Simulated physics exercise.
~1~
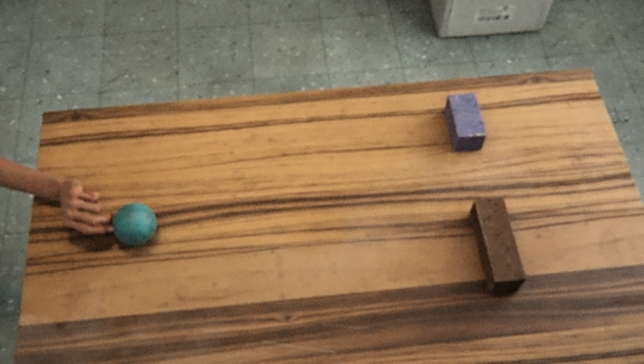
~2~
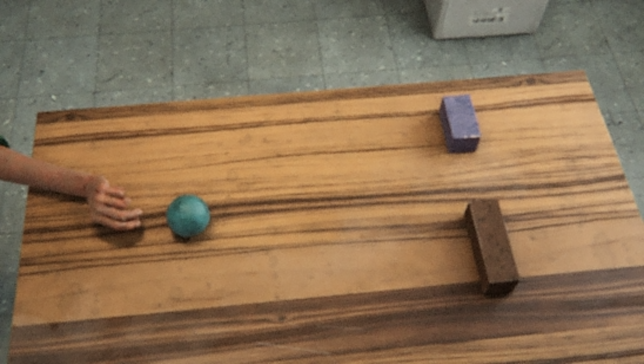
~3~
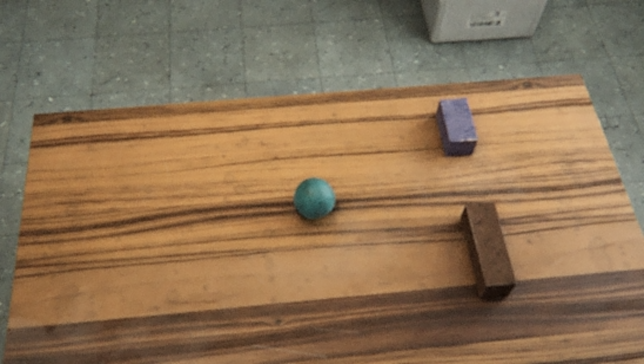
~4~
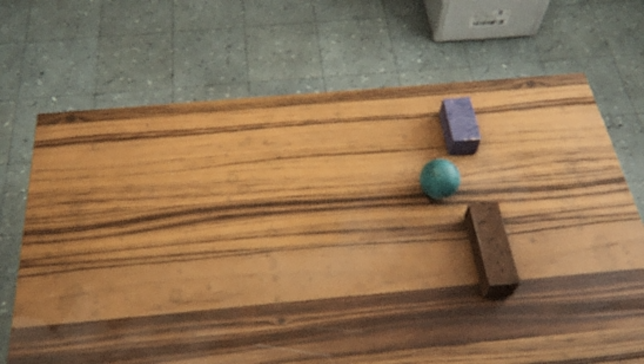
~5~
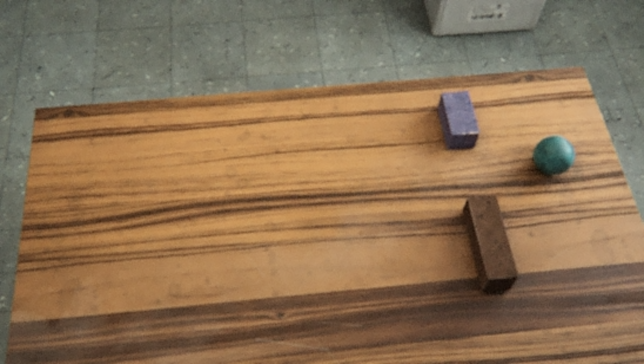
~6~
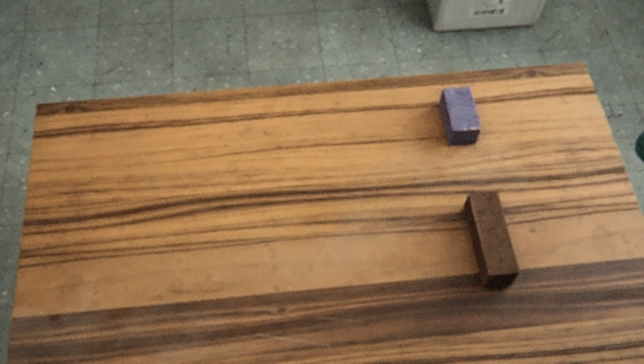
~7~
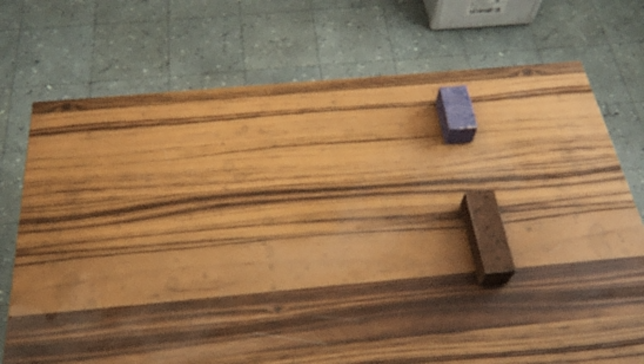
A turquoise ball, released by a hand at the left of a striped wooden table, rolls right and slightly toward the far side, passes between a blue-purple block and a brown brick, and continues off the right edge out of view, leaving both blocks standing in place.
